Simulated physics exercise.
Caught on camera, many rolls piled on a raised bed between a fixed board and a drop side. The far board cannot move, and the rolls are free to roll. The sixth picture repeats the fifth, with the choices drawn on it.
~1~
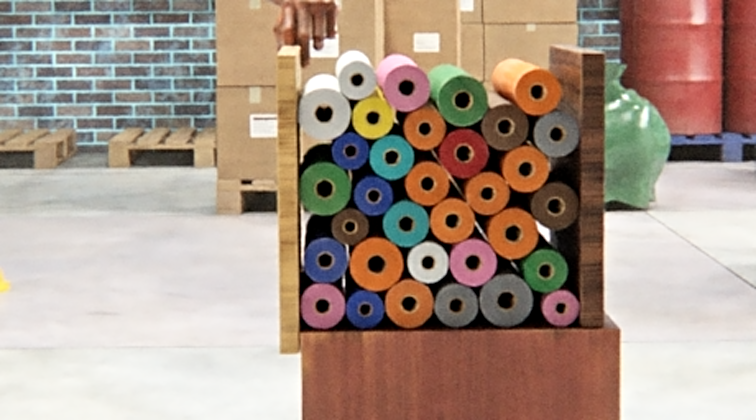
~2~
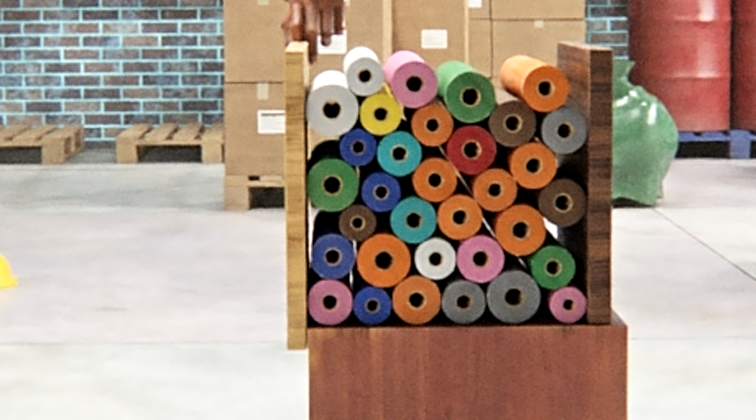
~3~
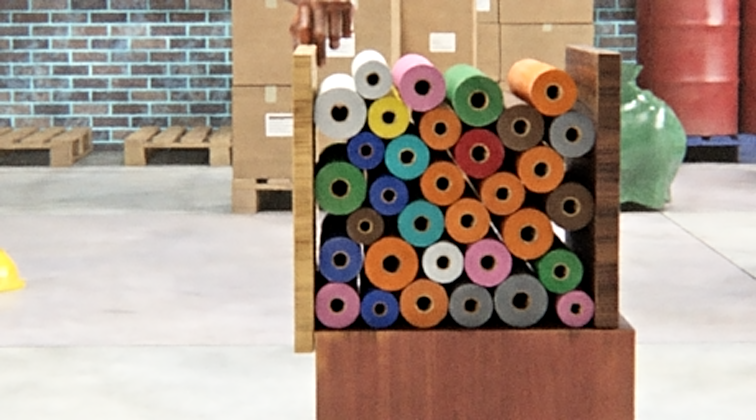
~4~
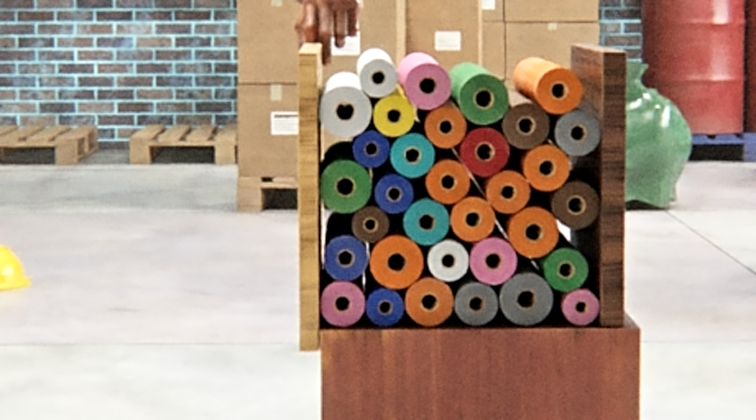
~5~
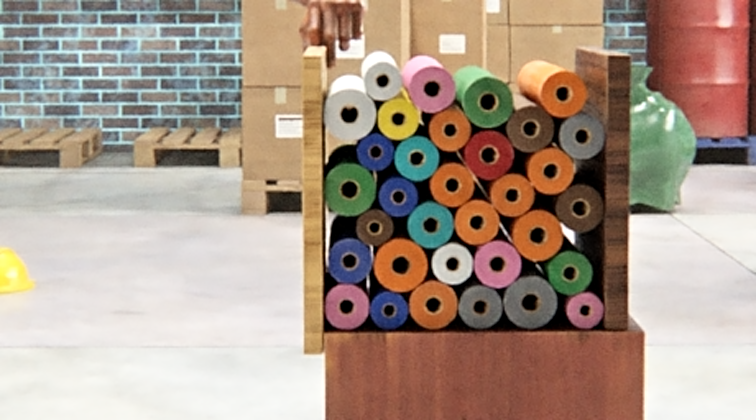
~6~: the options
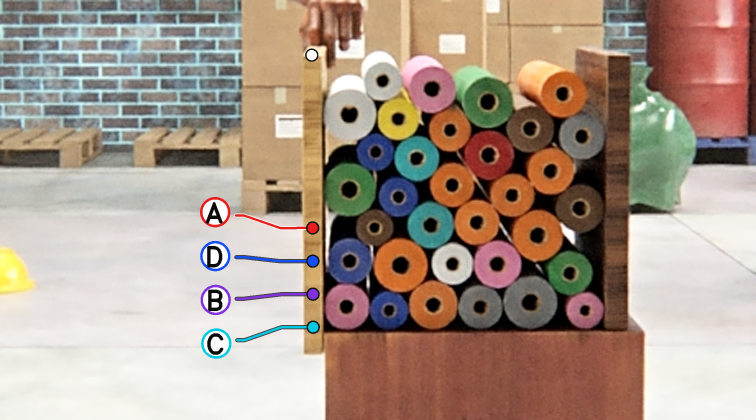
The clip opens on colorful rolls stacked between two upright wooden boards on a reddish-brown block, with a hand at the top of the left board. The whole view shifts slightly, so the stack sits a little further right by the end, while the rolls keep their arrangement.
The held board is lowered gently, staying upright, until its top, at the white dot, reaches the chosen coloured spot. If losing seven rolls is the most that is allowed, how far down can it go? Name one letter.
Stop at D.
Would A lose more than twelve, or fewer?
It loses fewer than twelve.
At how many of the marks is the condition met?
Two of the four.
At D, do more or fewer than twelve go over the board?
At D, fewer than twelve.
On the copy, A at (313, 228); B at (313, 294); C at (313, 327); D at (313, 261); the white dot at (312, 55).
On D. First, top of the board (322, 143).
Then, top of the board (323, 244).
Finally, top of the board (323, 260), six out over the board.
By contrast, A two out over the board; B more than seven out over the board; C more than seven out over the board.
